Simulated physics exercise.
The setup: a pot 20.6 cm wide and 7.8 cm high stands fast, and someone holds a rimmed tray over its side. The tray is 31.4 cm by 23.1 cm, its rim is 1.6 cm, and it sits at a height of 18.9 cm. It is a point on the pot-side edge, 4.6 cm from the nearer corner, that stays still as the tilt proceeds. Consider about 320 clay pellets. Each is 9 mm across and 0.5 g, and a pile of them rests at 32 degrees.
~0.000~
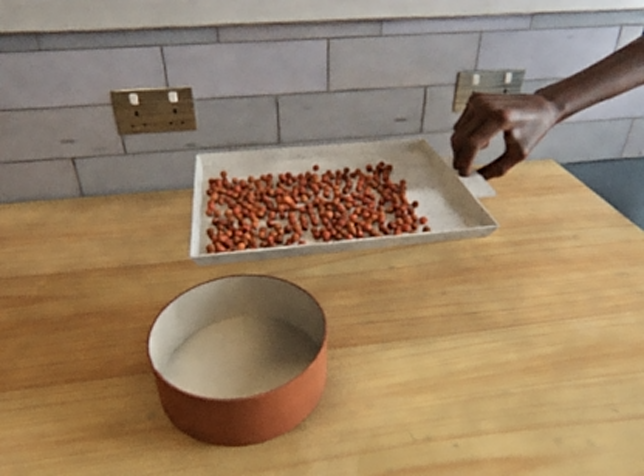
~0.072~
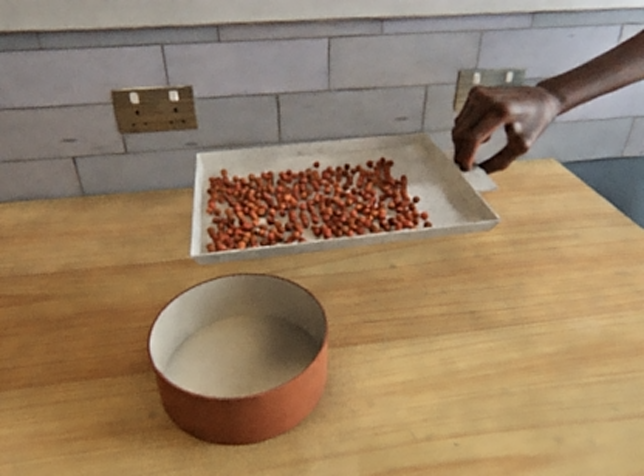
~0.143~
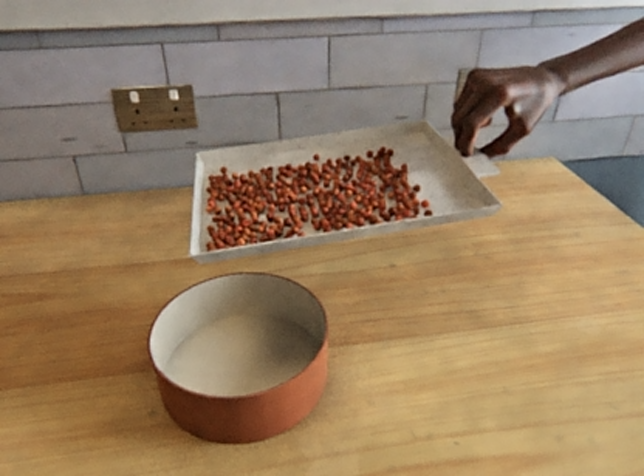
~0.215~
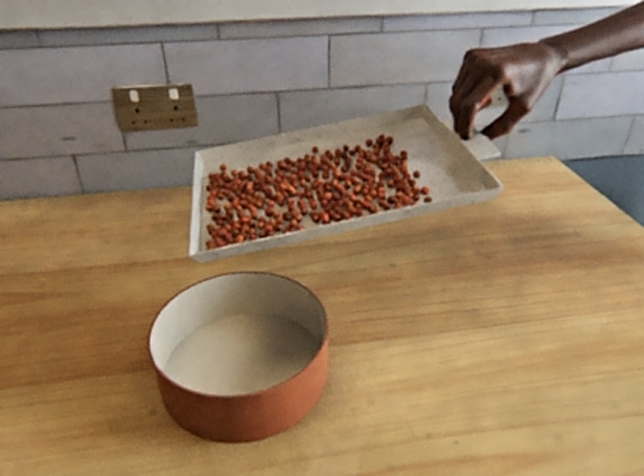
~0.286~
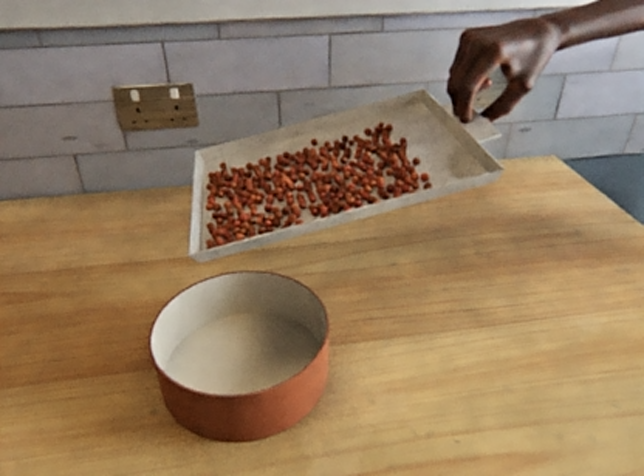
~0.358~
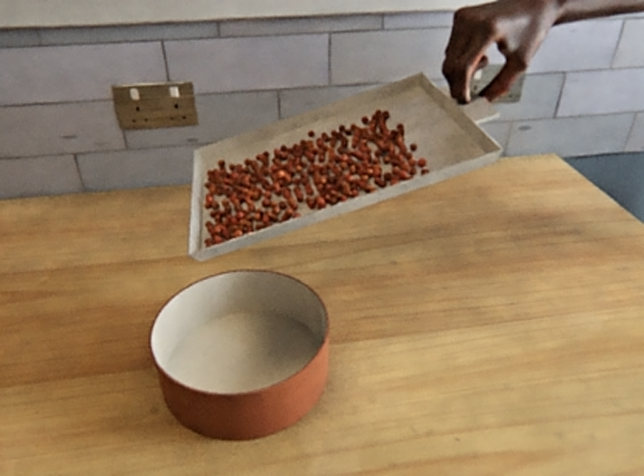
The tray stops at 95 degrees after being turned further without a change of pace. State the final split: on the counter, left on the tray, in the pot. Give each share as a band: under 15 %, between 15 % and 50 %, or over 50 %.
Counter: Large, tray: Small, pot: Medium.
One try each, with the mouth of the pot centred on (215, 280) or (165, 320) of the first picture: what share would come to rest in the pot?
Around 60 per cent, then around 75 per cent.
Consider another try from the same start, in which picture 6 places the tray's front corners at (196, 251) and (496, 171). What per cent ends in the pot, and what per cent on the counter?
That works out as pot 65 and counter 35.
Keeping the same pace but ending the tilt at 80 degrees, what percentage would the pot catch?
Roughly 30 %.
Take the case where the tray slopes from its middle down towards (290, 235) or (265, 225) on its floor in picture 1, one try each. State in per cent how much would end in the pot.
That would be close to 95 per cent, then close to 80 per cent.
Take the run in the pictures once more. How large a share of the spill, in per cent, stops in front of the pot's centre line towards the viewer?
Share: Some 20 %.
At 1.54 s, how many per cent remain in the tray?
Around 75 percent.
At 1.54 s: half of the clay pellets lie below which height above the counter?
Roughly 20 cm.
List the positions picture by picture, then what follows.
In the first frame, tray tilt 0 degrees, front corners at (197, 252) and (491, 223); middle of the pieces at (309, 207); pot at (239, 328).
In the second frame, tray tilt 1 degrees, front corners at (197, 251) and (493, 217); middle of the pieces at (310, 204).
In the third frame, tray tilt 4 degrees, front corners at (197, 251) and (494, 203), lowest corner left front; middle of the pieces at (309, 198).
In the fourth frame, tray tilt 8 degrees, front corners at (195, 250) and (495, 185), lowest corner left front; middle of the pieces at (308, 191).
In the fifth frame, tray tilt 12 degrees, front corners at (195, 250) and (495, 167), lowest corner left front; middle of the pieces at (307, 184).
In the sixth frame, tray tilt 16 degrees, front corners at (195, 249) and (493, 148), lowest corner left front; middle of the pieces at (304, 177); pot at (241, 323). The tray's pace is about 55 degrees a second.
Then, at 1.06 s, tilt 53 degrees; the tray holds 100 %, the pot 0 %.
After 1.54 s, tilt 78 degrees; the tray holds 75 %, the pot 0 %.
After 2.08 s, tilt 95 degrees; the tray holds 0 %, the pot 30 %.
At rest (2.6 s), counter 70 %, tray 0 %, pot 30 %.
